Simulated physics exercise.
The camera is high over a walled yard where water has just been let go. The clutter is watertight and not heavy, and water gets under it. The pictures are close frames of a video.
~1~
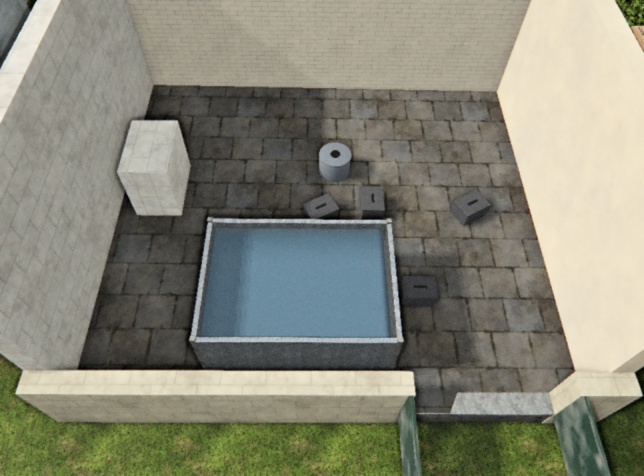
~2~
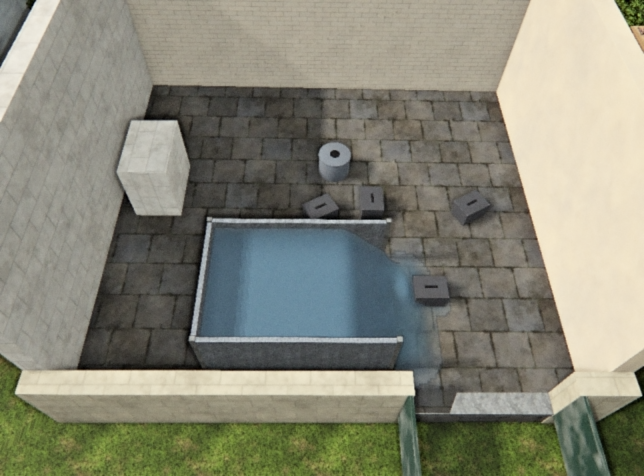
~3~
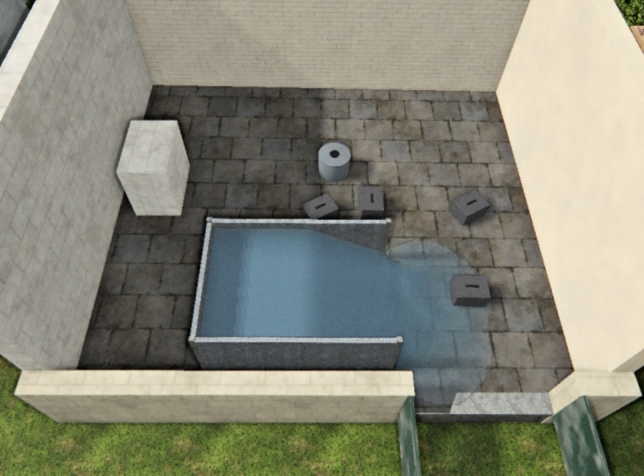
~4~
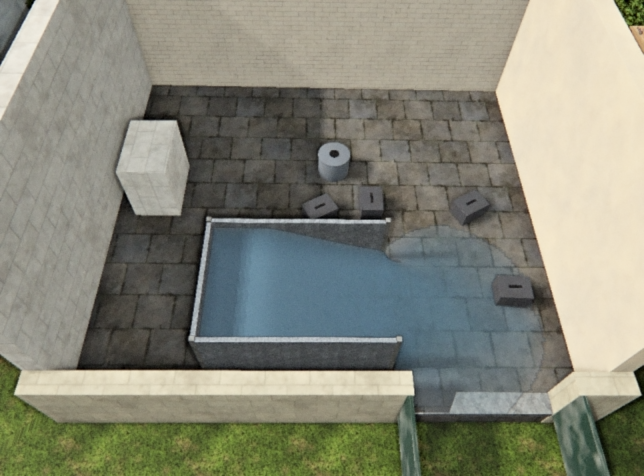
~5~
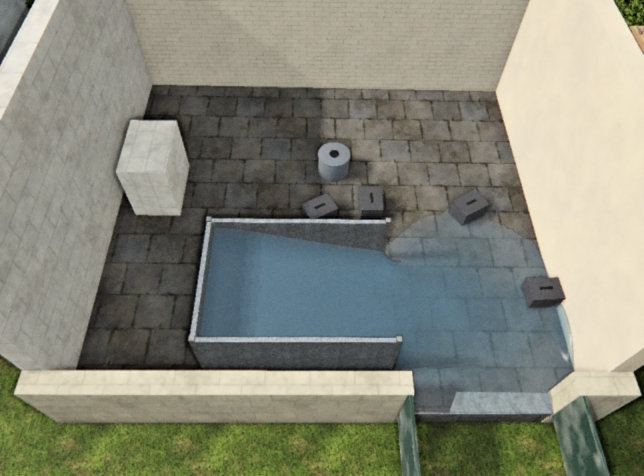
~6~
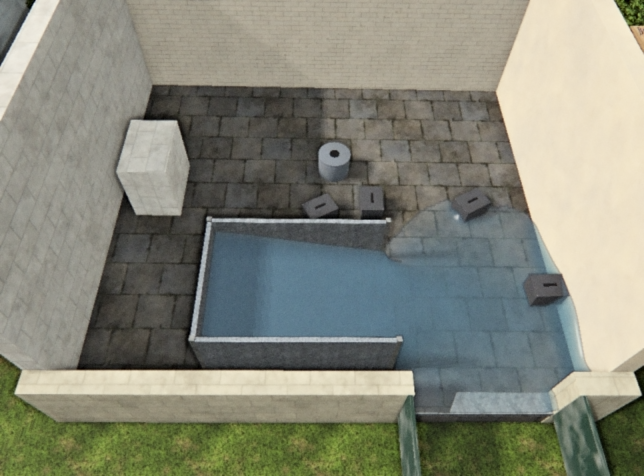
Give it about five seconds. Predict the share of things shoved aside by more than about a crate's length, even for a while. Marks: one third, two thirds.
It is from one to two thirds.
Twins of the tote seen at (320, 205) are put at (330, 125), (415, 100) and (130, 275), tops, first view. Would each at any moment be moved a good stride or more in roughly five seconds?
As listed: Moved that far, swept aside, no.
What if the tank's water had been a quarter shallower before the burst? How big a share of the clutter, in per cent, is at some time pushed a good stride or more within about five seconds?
Some 40 per cent.
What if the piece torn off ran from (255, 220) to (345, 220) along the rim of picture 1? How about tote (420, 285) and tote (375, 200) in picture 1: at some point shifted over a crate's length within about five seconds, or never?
In that order: Under that, swept aside.
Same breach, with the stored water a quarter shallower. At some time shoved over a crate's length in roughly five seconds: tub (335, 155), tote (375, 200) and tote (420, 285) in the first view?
In that order: Never so far, under that, swept aside.
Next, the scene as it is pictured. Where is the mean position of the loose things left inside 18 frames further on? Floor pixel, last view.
Around (367, 159).
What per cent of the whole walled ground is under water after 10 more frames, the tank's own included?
Near 40 in a hundred.
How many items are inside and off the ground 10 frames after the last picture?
I count 2.
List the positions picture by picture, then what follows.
A tote at (420, 287) rests on the ground; a tote at (472, 203) rests on the ground; 0 of 5 have shifted, in the first frame.
A tote at (431, 287) rests on the ground, close to its start; a tote at (472, 203) rests on the ground; 1 of 5 have shifted, in the second frame.
A tote at (472, 286), on the bottom, a stride from its start; a tote at (471, 203), on the bottom; 1 of 5 have shifted, in the third frame.
A tote at (515, 287) rests on the ground, a stride from its start; a tote at (471, 202), on the bottom; 1 of 5 have shifted, in the fourth frame.
A tote at (546, 288), afloat, far from its start; a tote at (471, 202), on the bottom; 1 of 5 have shifted, in the fifth frame.
A tote at (550, 285) floats, far from its start; a tote at (472, 200), on the bottom, close to its start; 1 of 5 have shifted, in the sixth frame.
A moment on, 1 of 5 are well off their spots; 1 afloat.
Next, 2 of 5 are well off their spots; 2 afloat.
Later, 2 of 5 are well off their spots; 2 afloat.
In the end, 2 of 5 are well off their spots, and 2 have been at some point; 2 afloat.
